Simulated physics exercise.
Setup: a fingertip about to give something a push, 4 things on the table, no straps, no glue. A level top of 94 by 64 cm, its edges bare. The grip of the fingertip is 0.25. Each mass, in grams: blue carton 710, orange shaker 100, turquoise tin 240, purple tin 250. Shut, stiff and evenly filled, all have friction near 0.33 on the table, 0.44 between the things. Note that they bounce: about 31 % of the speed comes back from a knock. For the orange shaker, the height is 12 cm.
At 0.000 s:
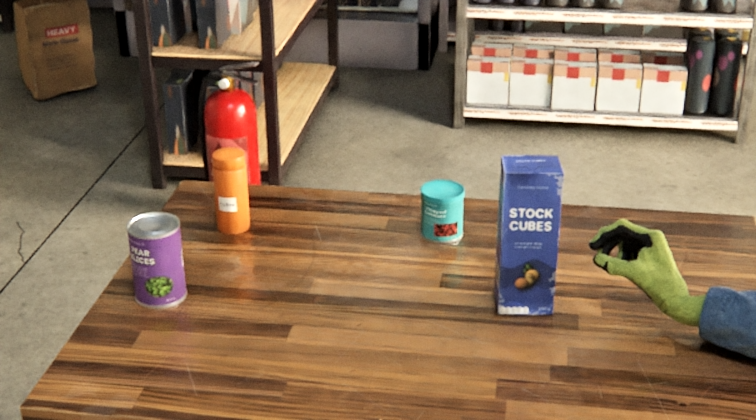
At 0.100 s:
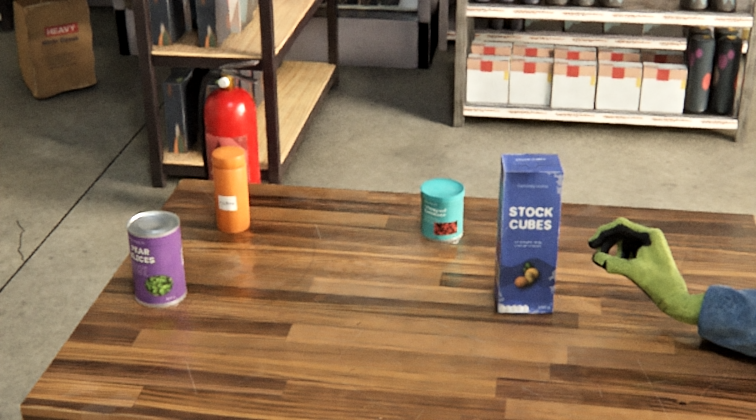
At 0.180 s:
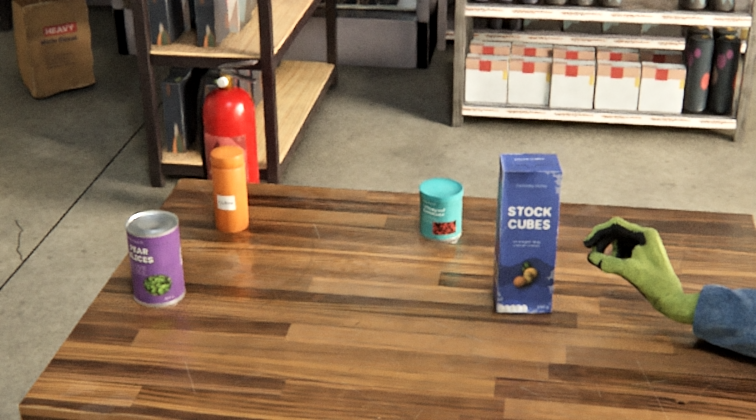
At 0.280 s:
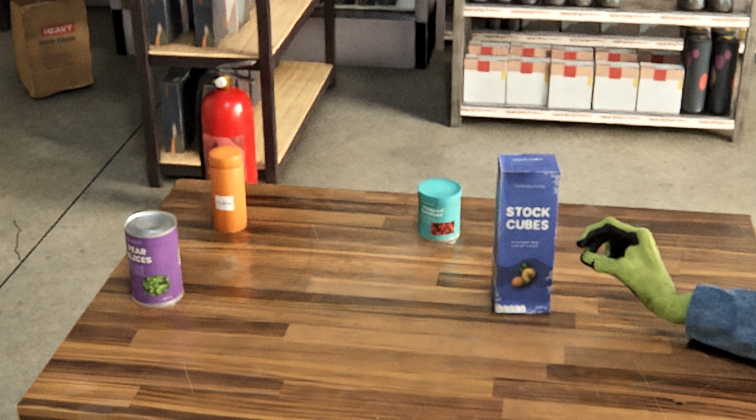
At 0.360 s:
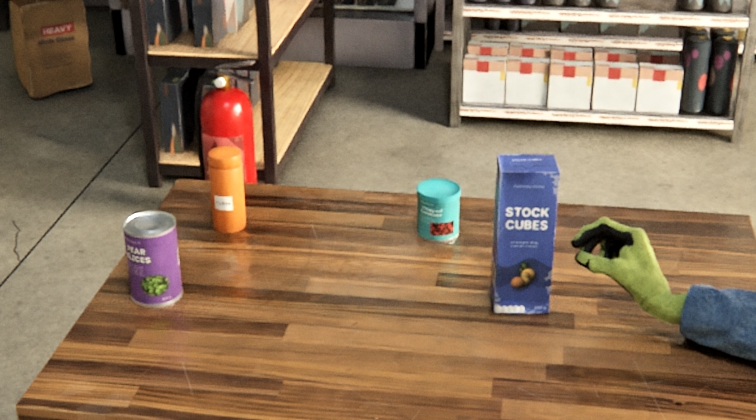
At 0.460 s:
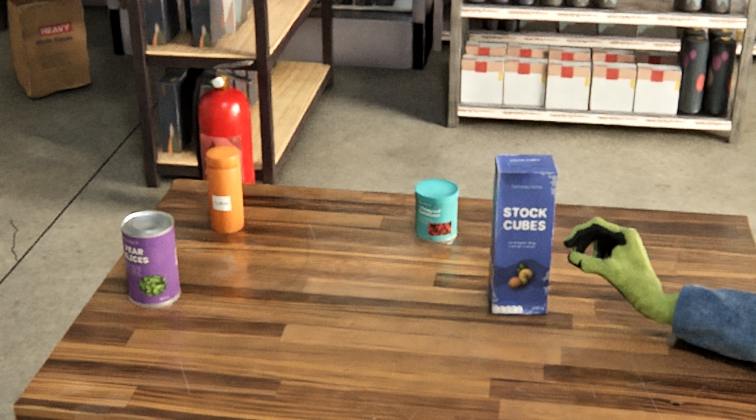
Green hand with curled fingers inching left toward a blue stock cubes carton on a wooden table, three other containers standing by.
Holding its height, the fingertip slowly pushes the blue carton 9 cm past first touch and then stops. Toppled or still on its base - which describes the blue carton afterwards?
Still on its base.
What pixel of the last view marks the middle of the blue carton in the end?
Near (457, 233).
After 0.96 s, 6 cm of travel.
After 1.46 s, 10 cm of travel; blue carton moved 5 cm near (487, 234).
After 1.86 s, 12 cm of travel; blue carton moved 7 cm near (466, 233).
In the end (2.6 s), not toppled but over 5 cm from the start, blue carton; the other 3 under 5 cm from the start. At the end, from the last picture's camera, blue carton near (457, 233).
